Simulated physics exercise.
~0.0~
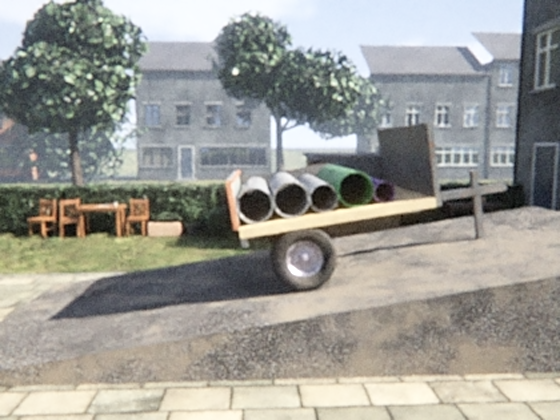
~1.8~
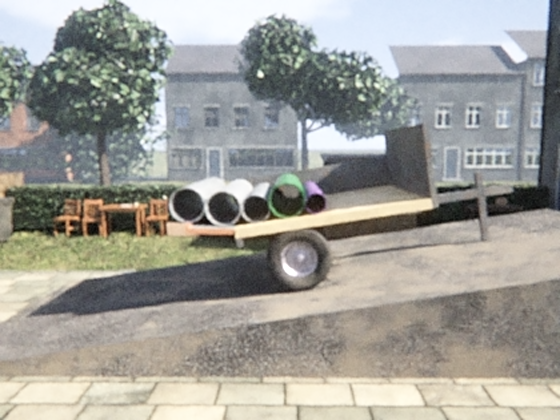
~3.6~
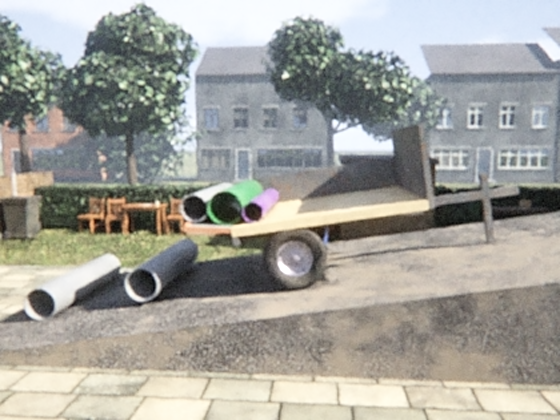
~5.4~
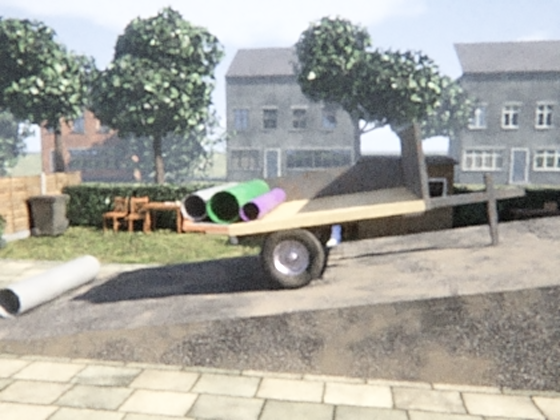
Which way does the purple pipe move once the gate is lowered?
The purple pipe rolls to the left, towards the lowered gate.
